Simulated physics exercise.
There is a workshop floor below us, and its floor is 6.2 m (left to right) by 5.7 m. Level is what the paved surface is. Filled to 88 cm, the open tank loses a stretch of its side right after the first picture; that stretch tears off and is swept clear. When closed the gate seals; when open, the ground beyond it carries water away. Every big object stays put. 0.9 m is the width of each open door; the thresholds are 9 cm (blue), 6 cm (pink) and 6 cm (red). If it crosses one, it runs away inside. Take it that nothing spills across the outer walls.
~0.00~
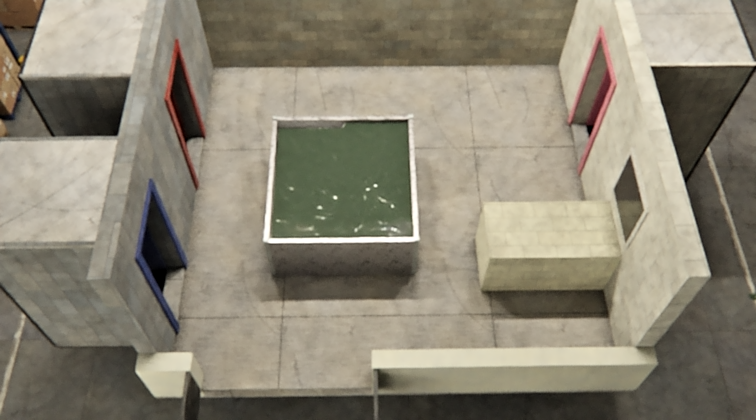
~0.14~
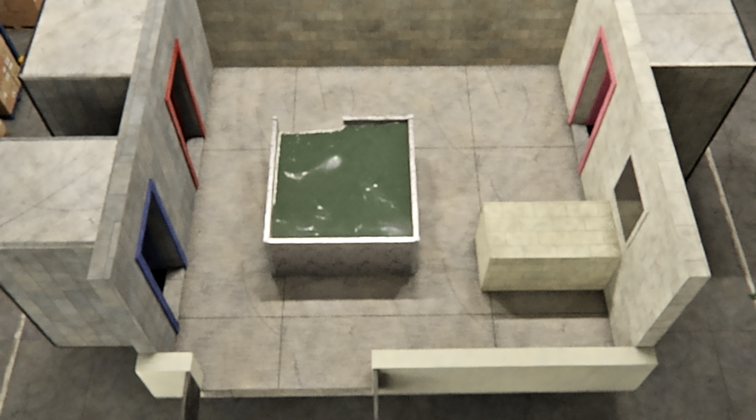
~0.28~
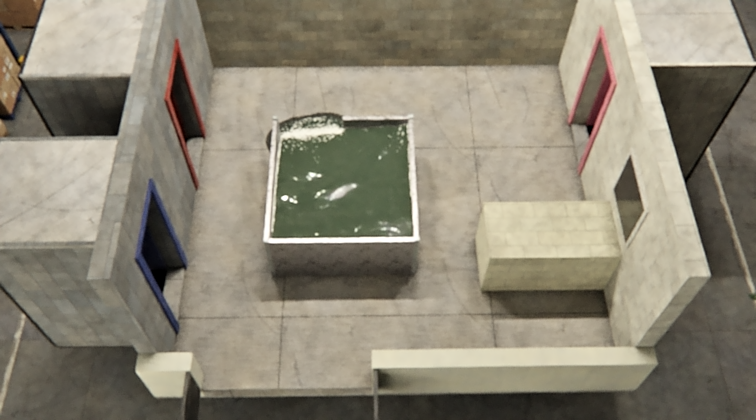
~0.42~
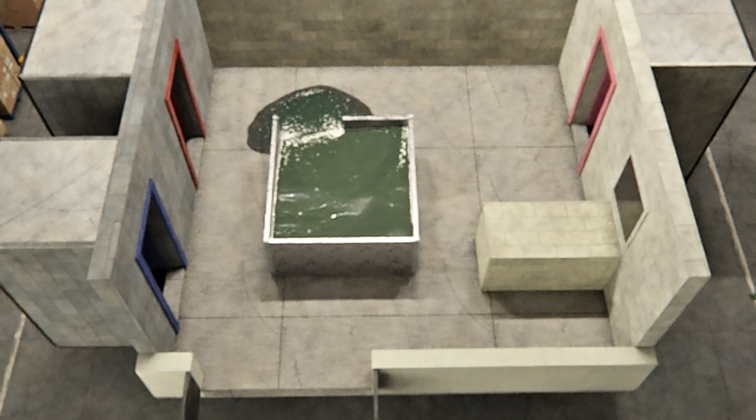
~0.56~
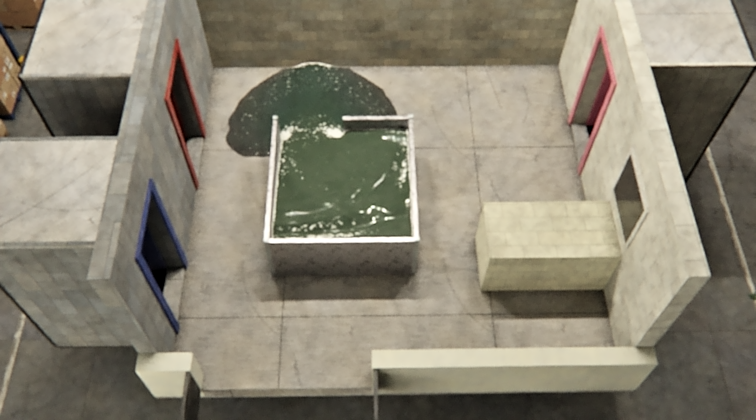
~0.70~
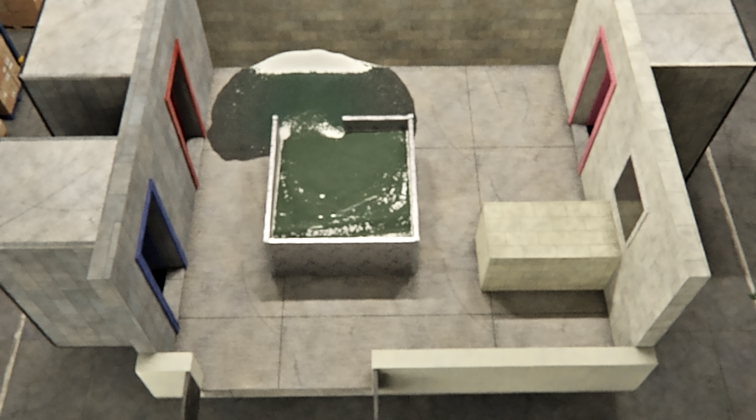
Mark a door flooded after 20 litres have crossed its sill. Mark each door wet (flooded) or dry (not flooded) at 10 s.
Status of blue door: Dry. Status of pink door: Wet. Status of red door: Wet.
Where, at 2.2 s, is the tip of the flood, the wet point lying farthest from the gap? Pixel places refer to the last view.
I'd mark it close to (559, 67).
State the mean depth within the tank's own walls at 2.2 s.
Depth, averaged: Around 48 centimetres.
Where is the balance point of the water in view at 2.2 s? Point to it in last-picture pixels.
Near (332, 156).
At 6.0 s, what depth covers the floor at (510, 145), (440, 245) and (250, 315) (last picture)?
5, 5 and 5 cm.
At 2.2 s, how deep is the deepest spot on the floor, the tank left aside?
About 52 cm at most.
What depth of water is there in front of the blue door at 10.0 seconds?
The depth comes to around 9.5 centimetres.
After 1.4 s water covers 20 % of the floor and is deepest (70 cm) near (214, 70); blue door not reached, pink door not reached, red door 3 cm at the sill, 0 L in.
After 2.2 s water covers 35 % of the floor and is deepest (52 cm) near (285, 70); blue door not reached, pink door not reached, red door 14 cm at the sill, 1 L in.
After 3.5 s water covers 70 % of the floor and is deepest (34 cm) near (295, 77); blue door 5 cm at the sill, 0 L in, pink door 14 cm at the sill, 22 L in, red door 13 cm at the sill, 21 L in.
After 6.0 s water covers 80 % of the floor and is deepest (24 cm) near (591, 232); blue door 4 cm at the sill, 0 L in, pink door 13 cm at the sill, 83 L in, red door 10 cm at the sill, 64 L in.
After 10.0 s water covers 95 % of the floor and is deepest (15 cm) near (508, 68); blue door 9 cm at the sill, 7 L in, pink door 10 cm at the sill, 165 L in, red door 7 cm at the sill, 85 L in.
